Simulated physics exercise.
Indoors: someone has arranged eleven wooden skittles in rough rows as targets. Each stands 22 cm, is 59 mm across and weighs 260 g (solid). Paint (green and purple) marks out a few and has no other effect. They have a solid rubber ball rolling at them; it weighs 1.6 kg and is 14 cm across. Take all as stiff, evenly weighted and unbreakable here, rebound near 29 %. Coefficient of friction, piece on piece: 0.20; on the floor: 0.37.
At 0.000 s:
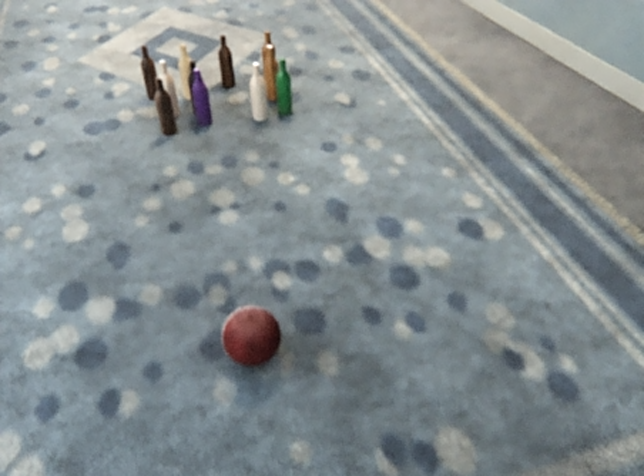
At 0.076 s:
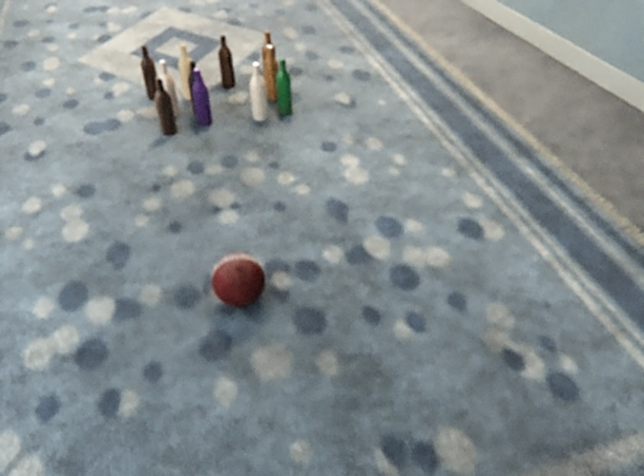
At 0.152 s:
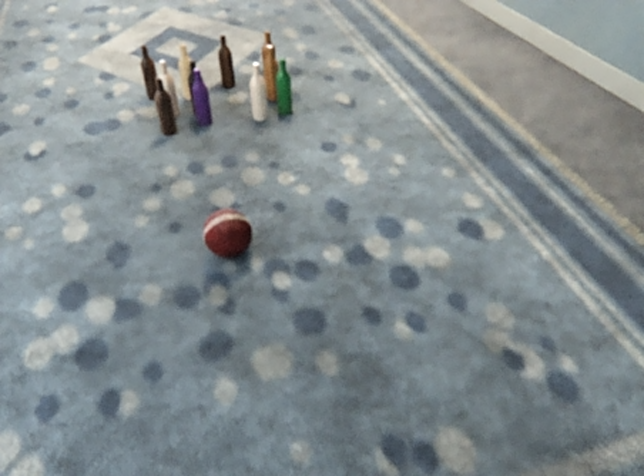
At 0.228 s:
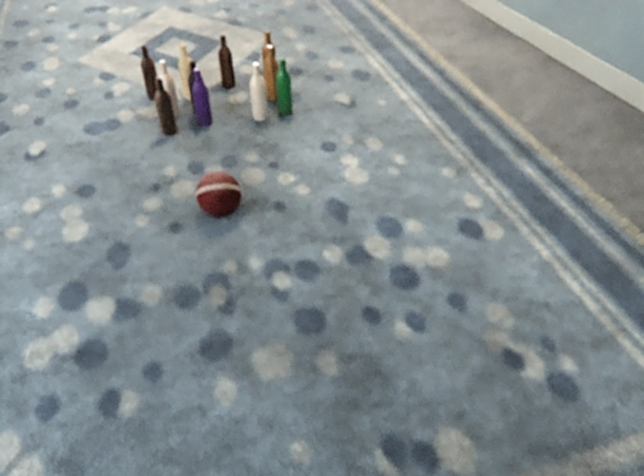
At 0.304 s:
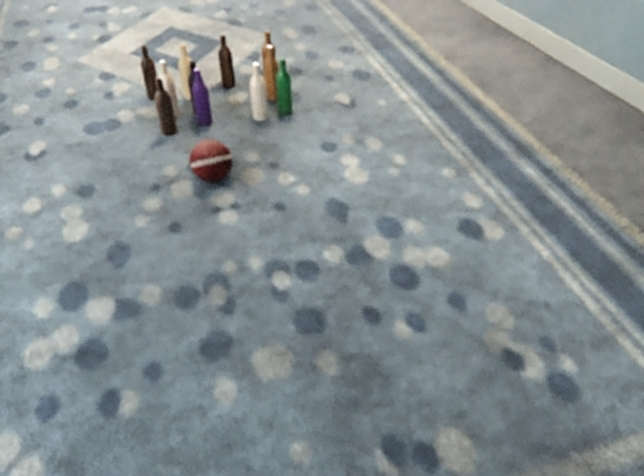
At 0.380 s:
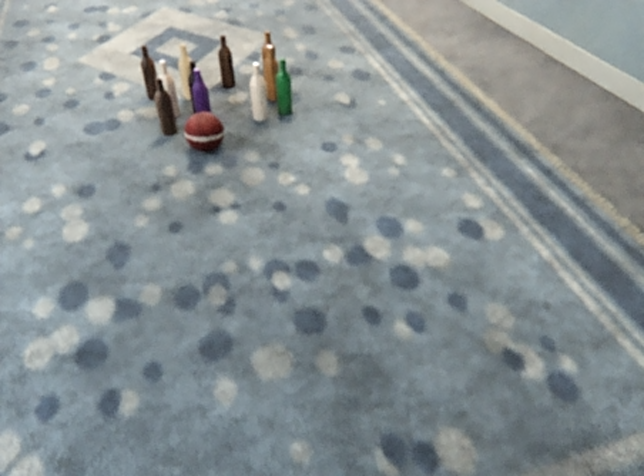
A red ball with a pale stripe rolling across a spotted blue carpet, nearing a group of standing bottle-shaped skittles.
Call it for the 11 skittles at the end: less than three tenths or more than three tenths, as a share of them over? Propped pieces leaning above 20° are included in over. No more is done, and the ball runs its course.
I call it more than three tenths.
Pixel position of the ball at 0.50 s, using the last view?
Near (195, 100).
Around 0.50 s, ball still moving; none of the 11 skittles over, 3 disturbed; purple skittle tipped 7°.
Around 0.62 s, ball still moving; none of the 11 skittles over, 5 disturbed; purple skittle tipped 8°.
Around 0.84 s, ball still moving; 5 of the 11 skittles over; purple skittle tipped 64°.
Around 1.22 s, ball still moving; 5 of the 11 skittles over; purple skittle lying flat.
Finally (1.5 s), ball rolling away; 5 of the 11 skittles over; purple skittle lying flat; green skittle unmoved. That is 45 per cent. Seen by the last camera, middles, purple skittle near (255, 66), green skittle near (284, 87).
